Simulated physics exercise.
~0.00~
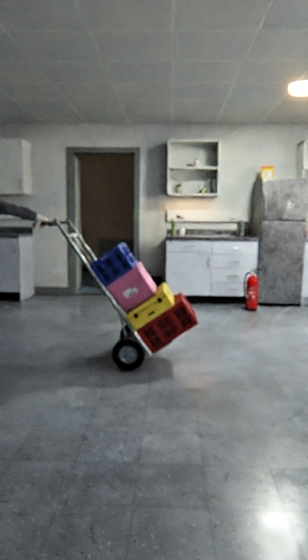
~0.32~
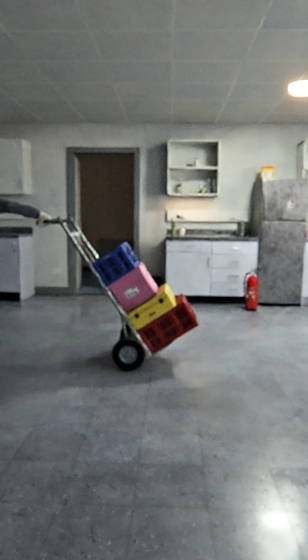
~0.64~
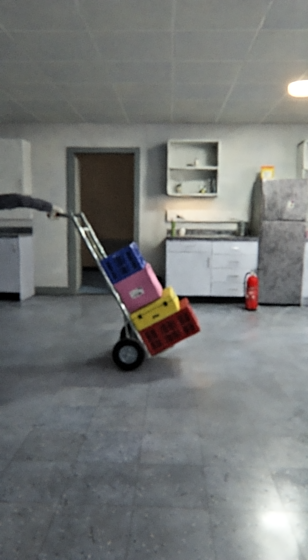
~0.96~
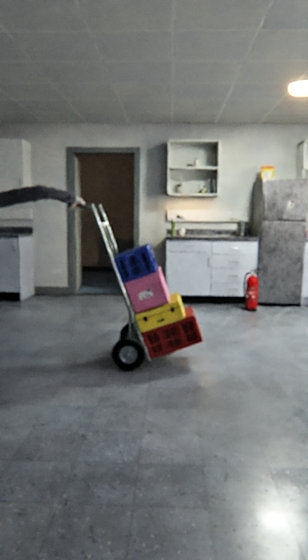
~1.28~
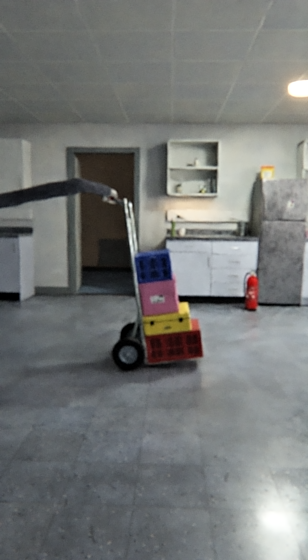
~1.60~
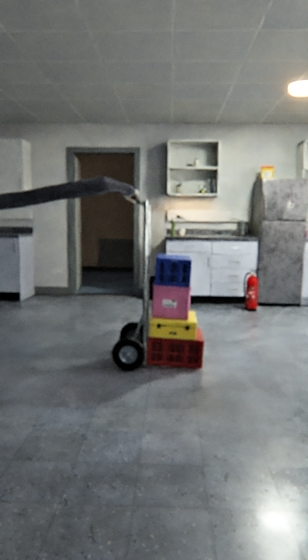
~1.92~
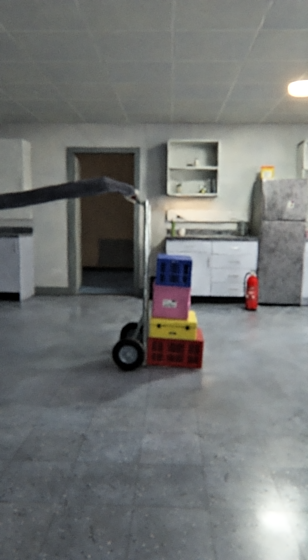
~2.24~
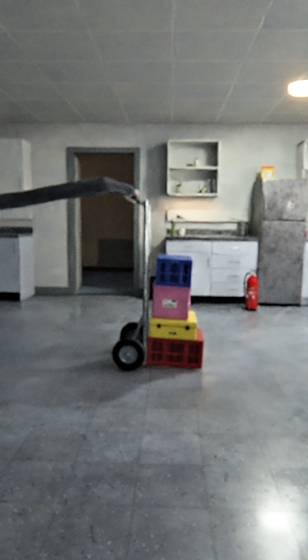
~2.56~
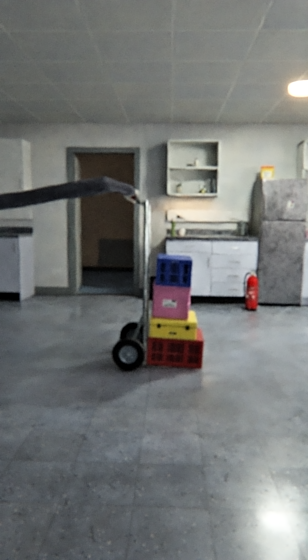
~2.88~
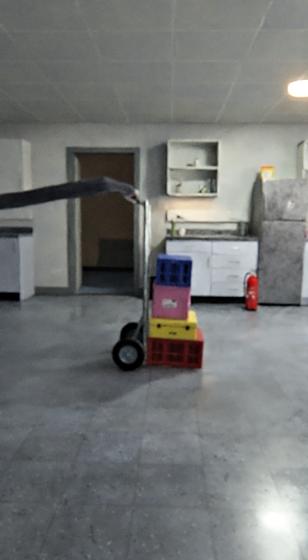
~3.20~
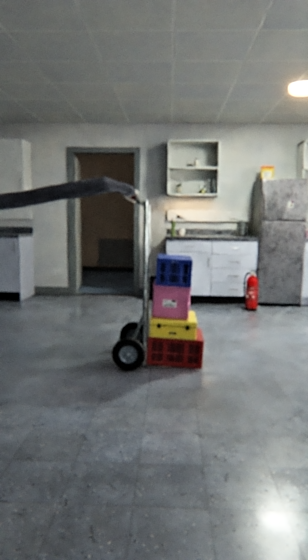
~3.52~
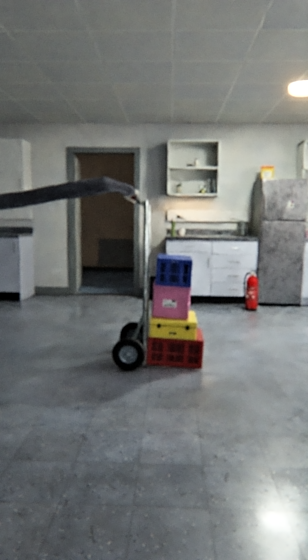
Hand truck stacked with four colourful crates and boxes swinging upright under an outstretched arm, then standing still with the stack intact.
